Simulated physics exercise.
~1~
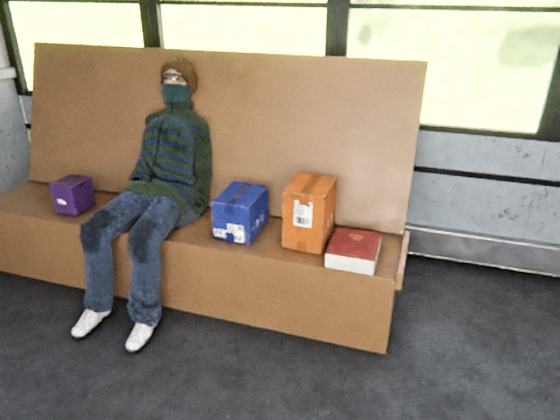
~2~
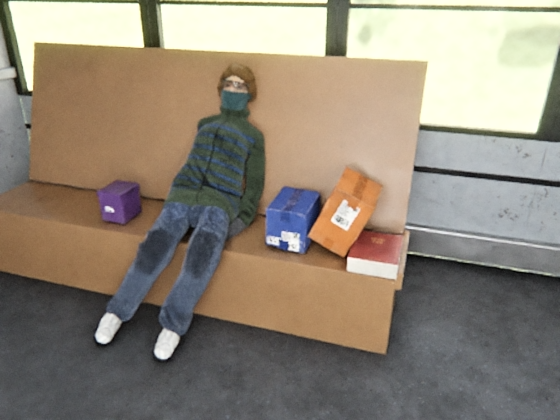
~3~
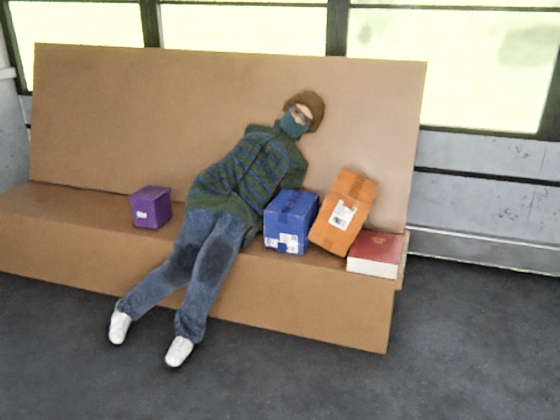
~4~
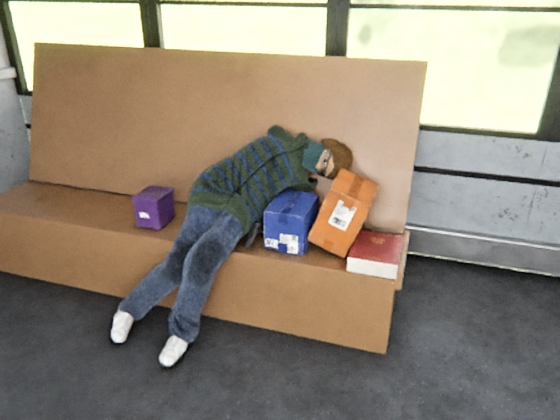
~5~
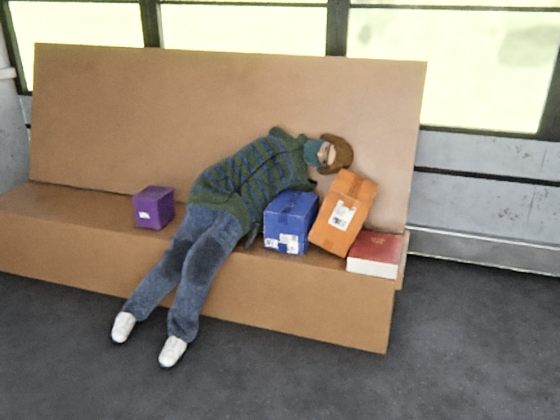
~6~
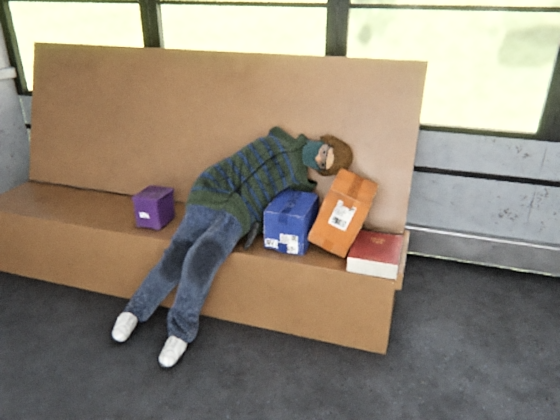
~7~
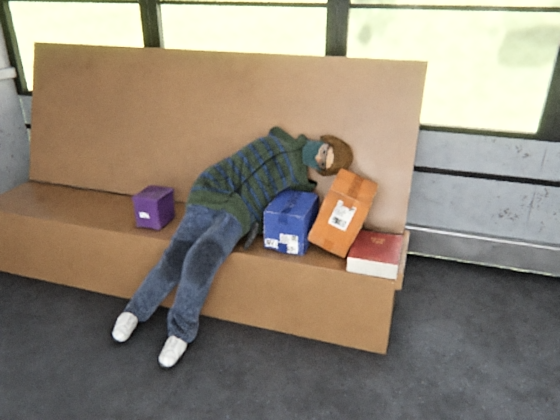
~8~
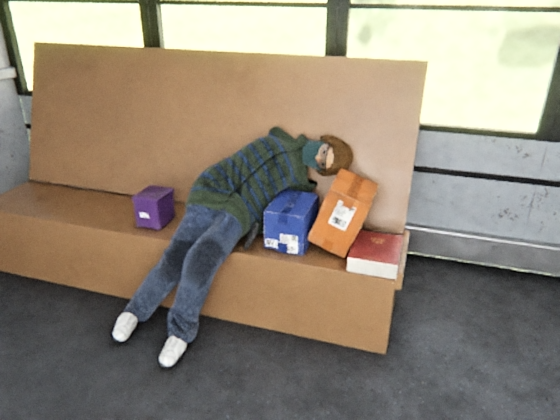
Limp masked figure sliding right along a bench among shifting boxes, toppling over the blue one and resting against the tilted orange box.
